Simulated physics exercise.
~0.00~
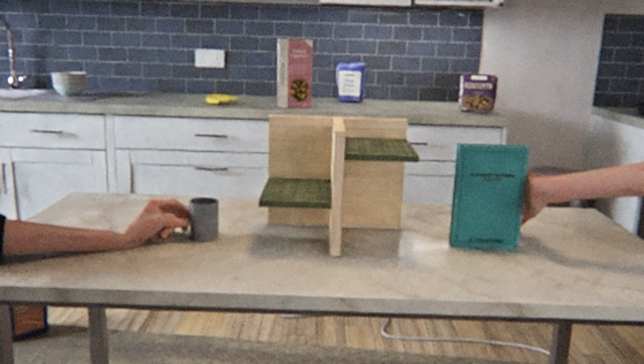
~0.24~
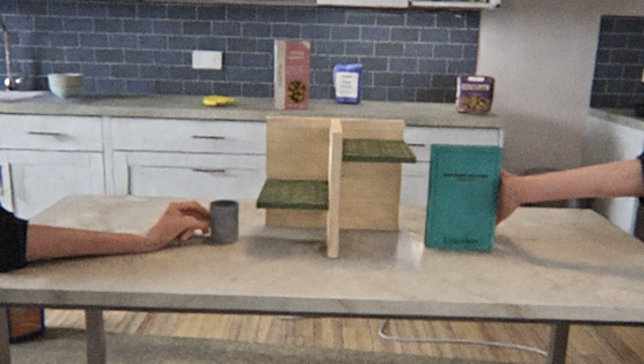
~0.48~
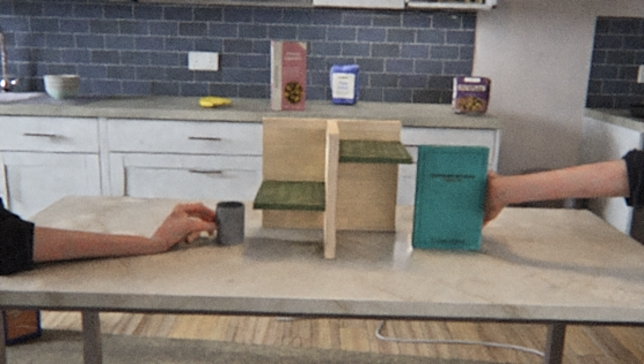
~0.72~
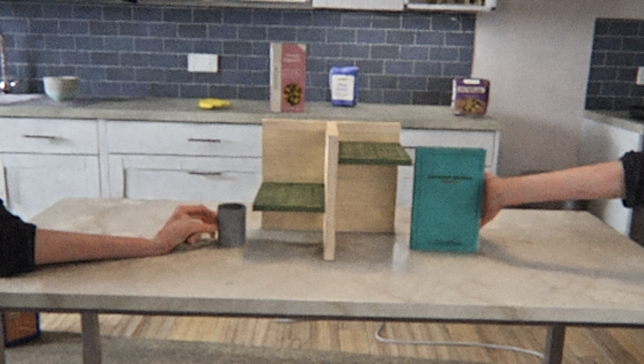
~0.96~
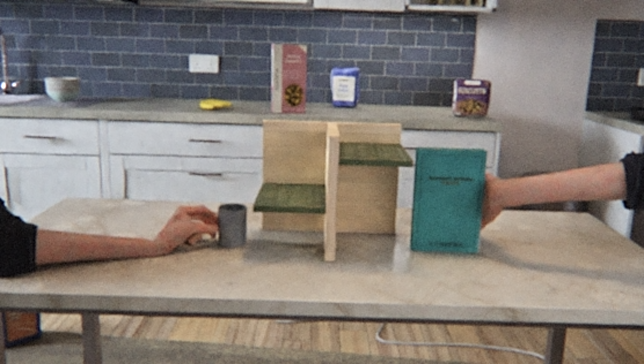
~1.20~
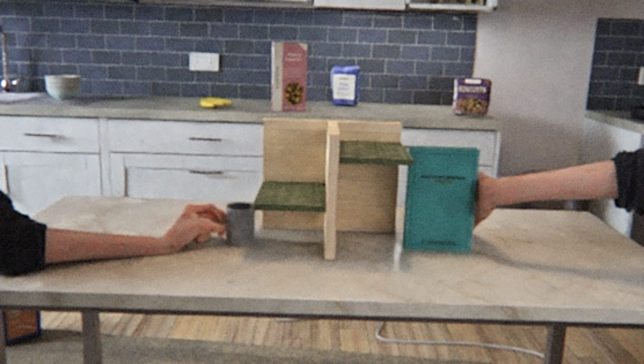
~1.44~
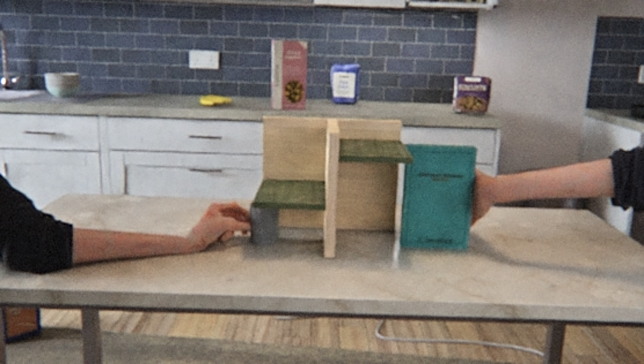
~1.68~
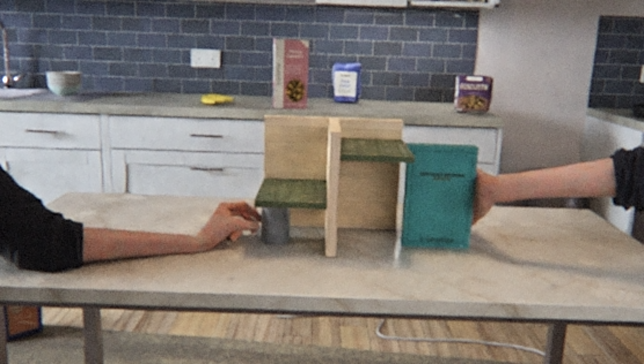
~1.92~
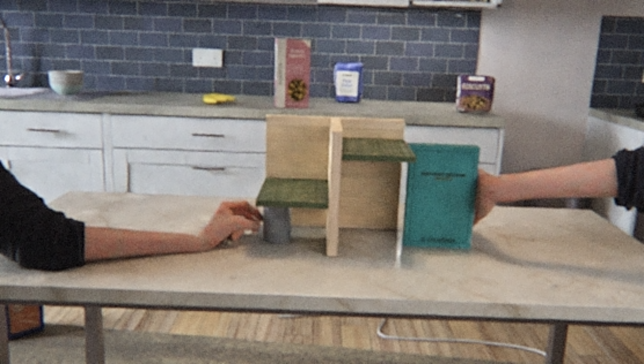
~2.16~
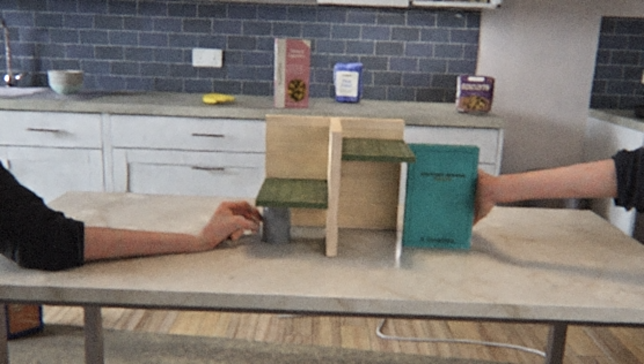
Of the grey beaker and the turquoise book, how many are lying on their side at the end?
None of them are lying down. The grey beaker stands upright under the left shelf, and the turquoise book stands upright at the right edge.
